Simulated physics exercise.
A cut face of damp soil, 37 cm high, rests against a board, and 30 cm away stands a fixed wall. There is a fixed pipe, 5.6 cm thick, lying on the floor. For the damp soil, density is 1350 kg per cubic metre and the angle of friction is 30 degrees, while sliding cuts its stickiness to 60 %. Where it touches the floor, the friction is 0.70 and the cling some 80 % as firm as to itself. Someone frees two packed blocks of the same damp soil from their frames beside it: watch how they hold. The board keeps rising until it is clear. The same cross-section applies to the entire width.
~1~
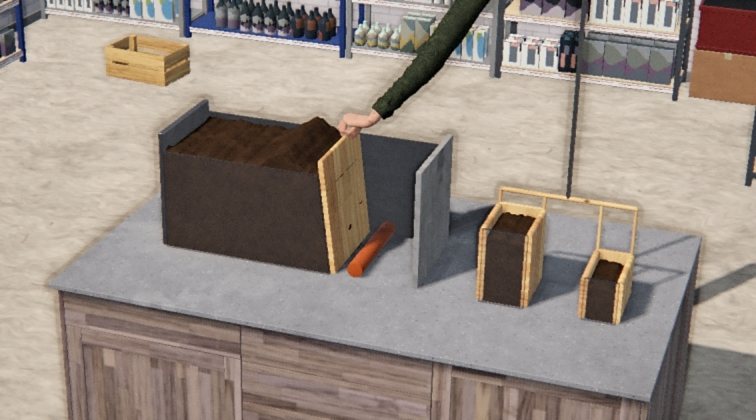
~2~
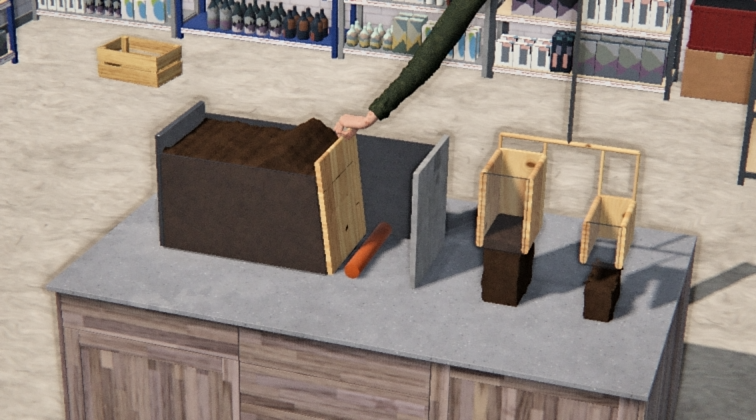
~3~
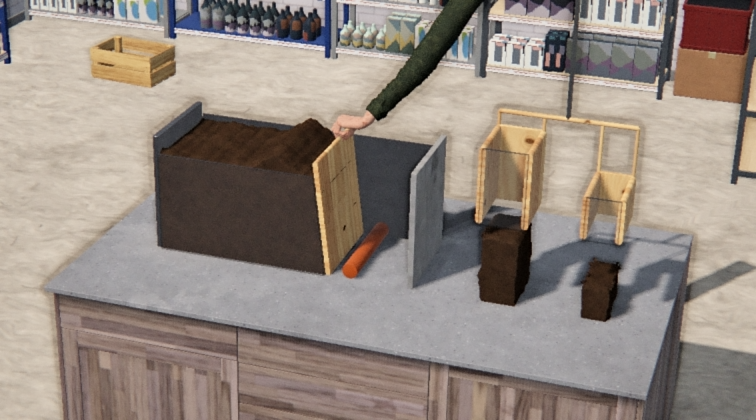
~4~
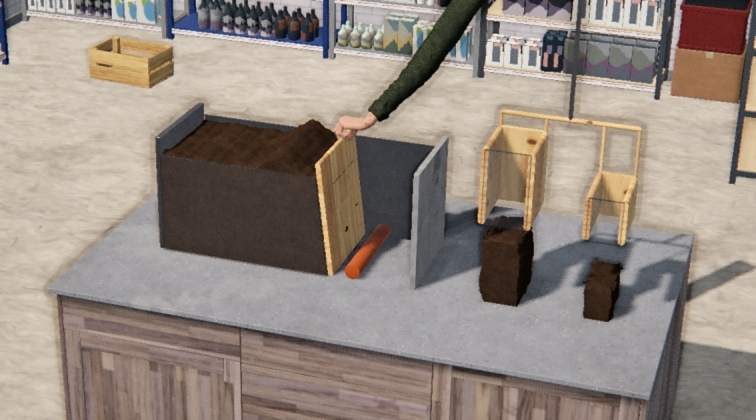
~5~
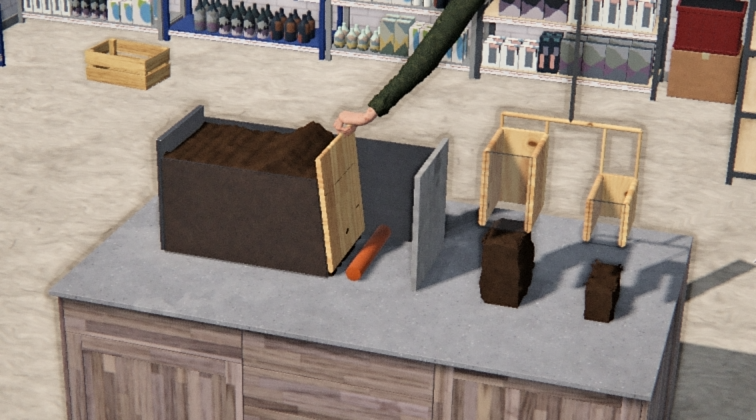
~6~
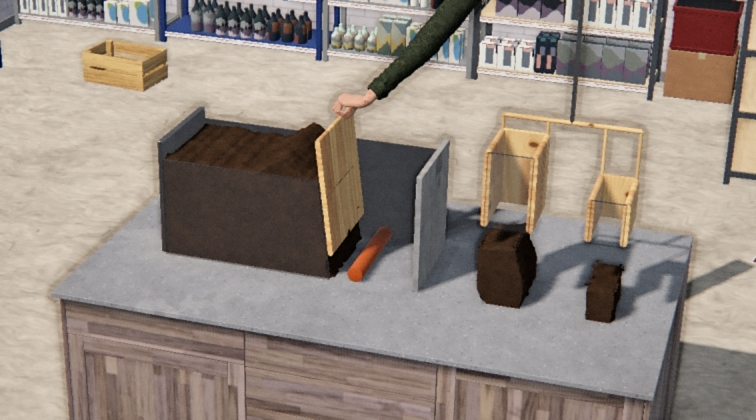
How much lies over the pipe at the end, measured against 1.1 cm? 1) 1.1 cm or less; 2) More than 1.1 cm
More than 1.1 cm (2).
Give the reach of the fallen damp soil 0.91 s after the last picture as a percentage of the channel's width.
8 in a hundred, more or less.
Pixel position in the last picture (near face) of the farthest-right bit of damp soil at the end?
Close to pixel (359, 252).
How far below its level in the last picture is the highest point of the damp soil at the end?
I'd put it at close to 5.0 cm.
Then, 0.27 s after the last picture, the face still stands and nothing lies on the pipe.
Then, 0.59 s after the last picture, the face still stands and nothing lies on the pipe.
Then, 0.91 s after the last picture, the fallen stuff reaches 8 % of the way across and nothing lies on the pipe.
Then, 1.23 s after the last picture, the fallen stuff reaches 33 % of the way across and 12 cm lies on the pipe.
Then, 1.43 s after the last picture, at the end, the fallen stuff reaches 34 % of the way across and 13 cm lies on the pipe.
